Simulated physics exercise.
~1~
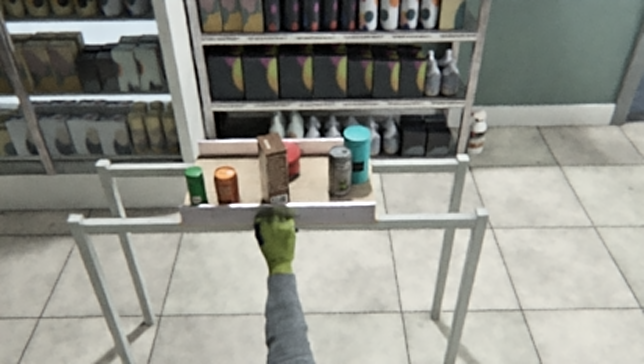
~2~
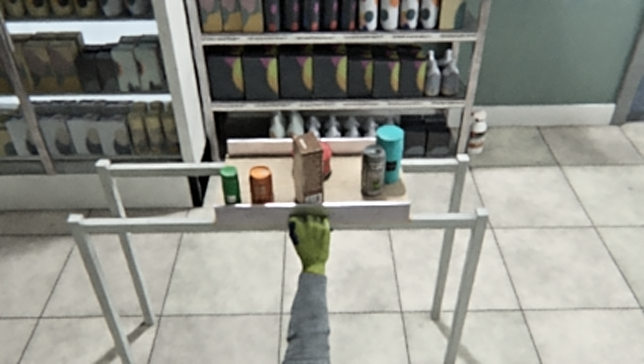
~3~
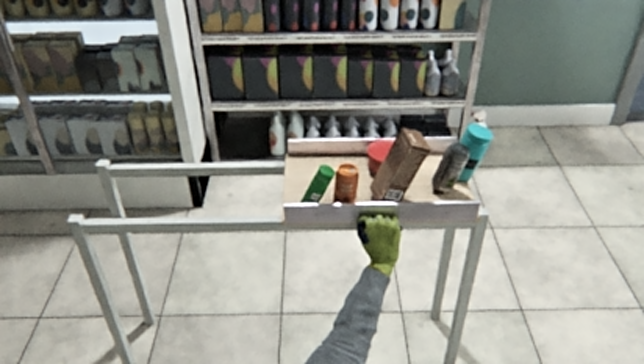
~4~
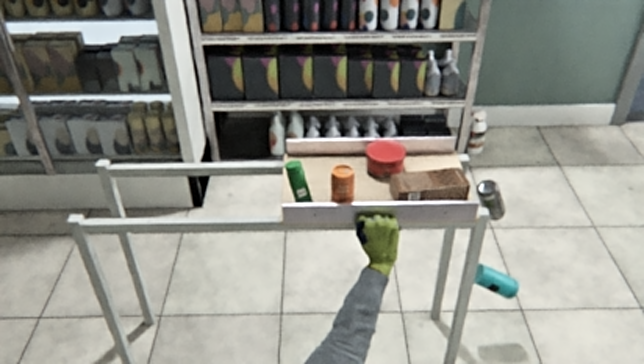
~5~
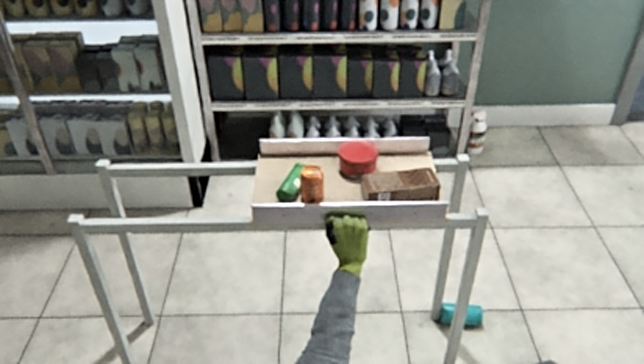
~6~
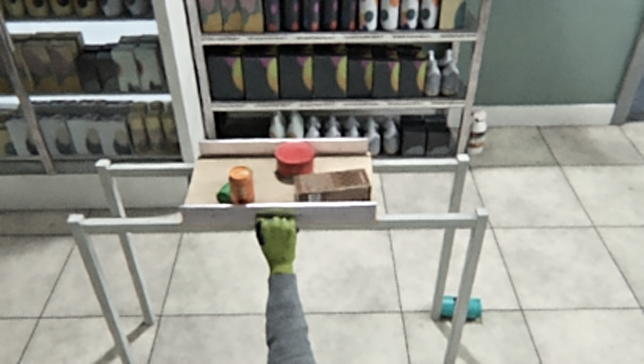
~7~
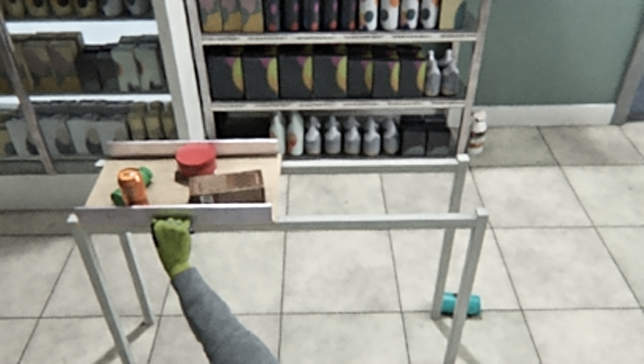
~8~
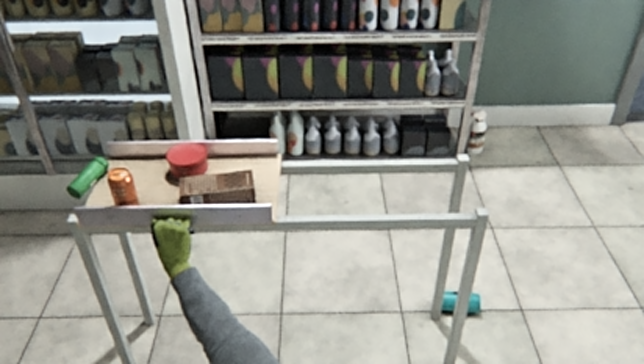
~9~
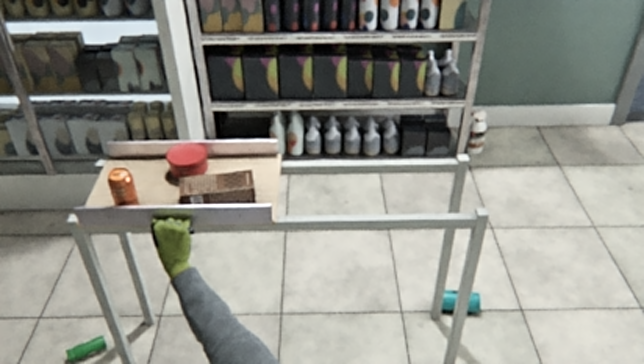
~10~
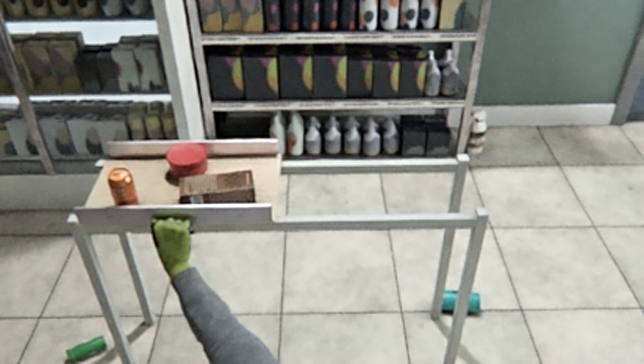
A gloved hand jerks a tray right, then left, spilling three containers and toppling a carton.
